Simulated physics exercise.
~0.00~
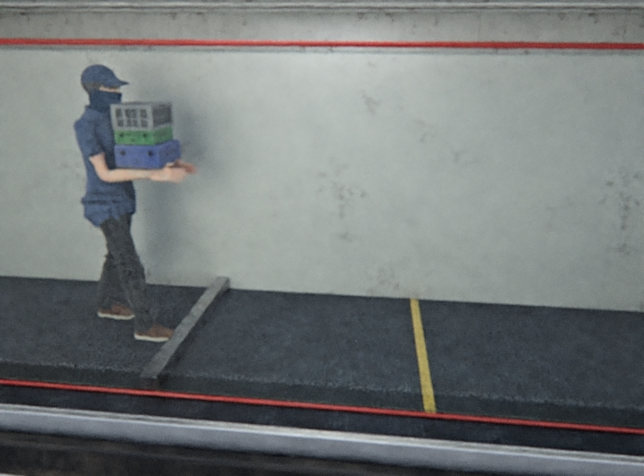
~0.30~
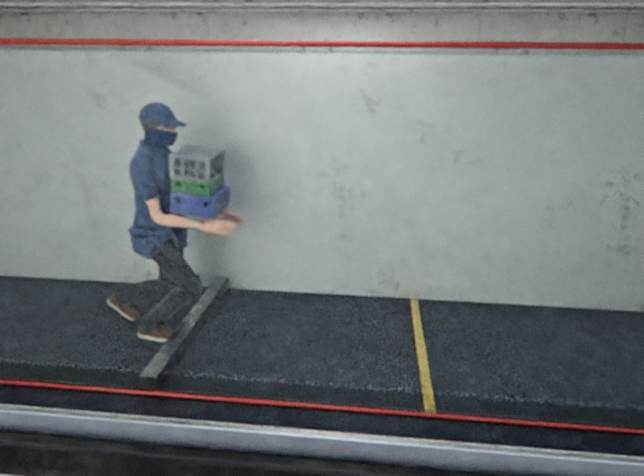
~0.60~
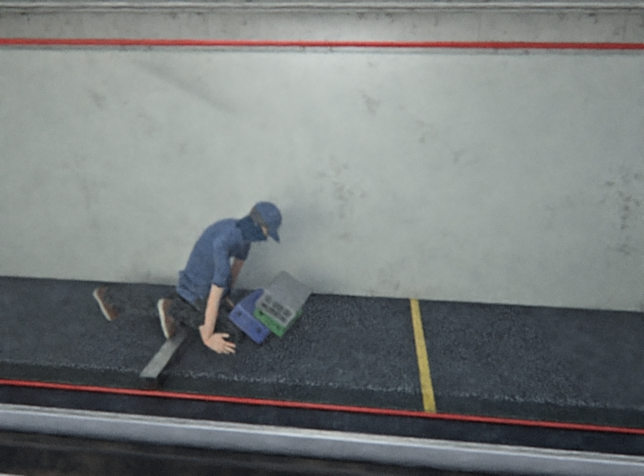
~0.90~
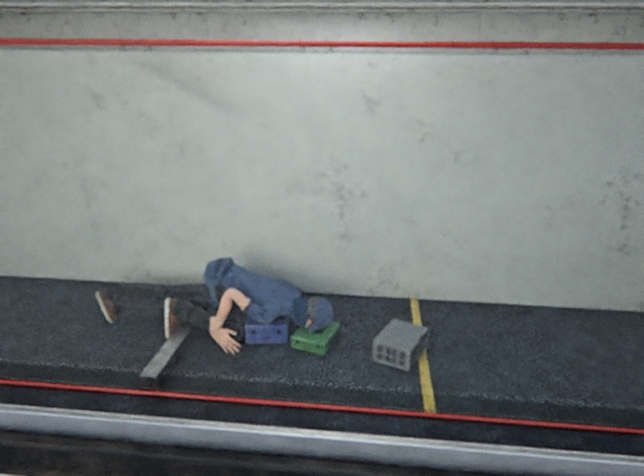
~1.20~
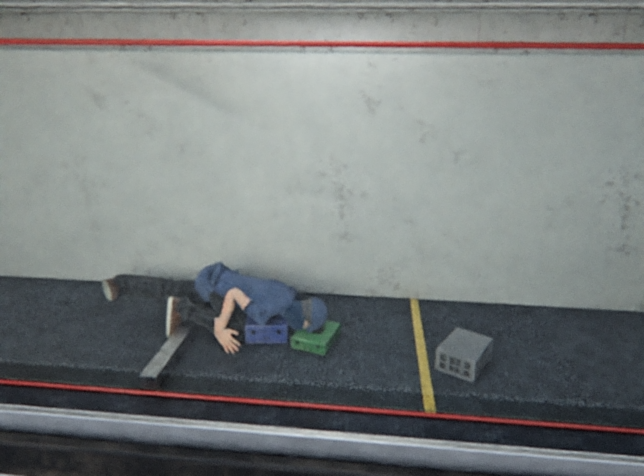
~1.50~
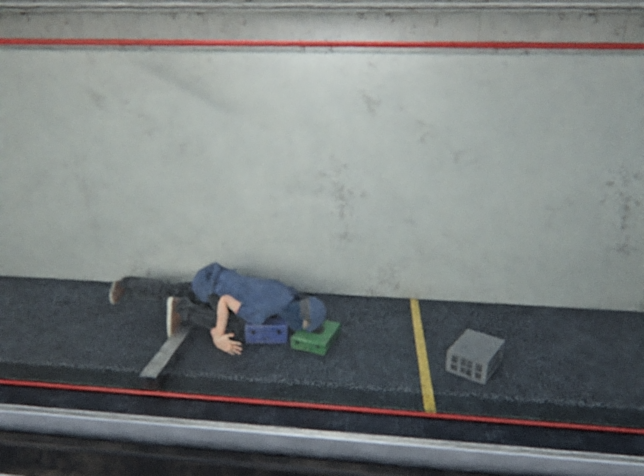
Passenger carrying stacked boxes tripping over a floor rail and falling flat, the grey crate alone sliding past the yellow line.
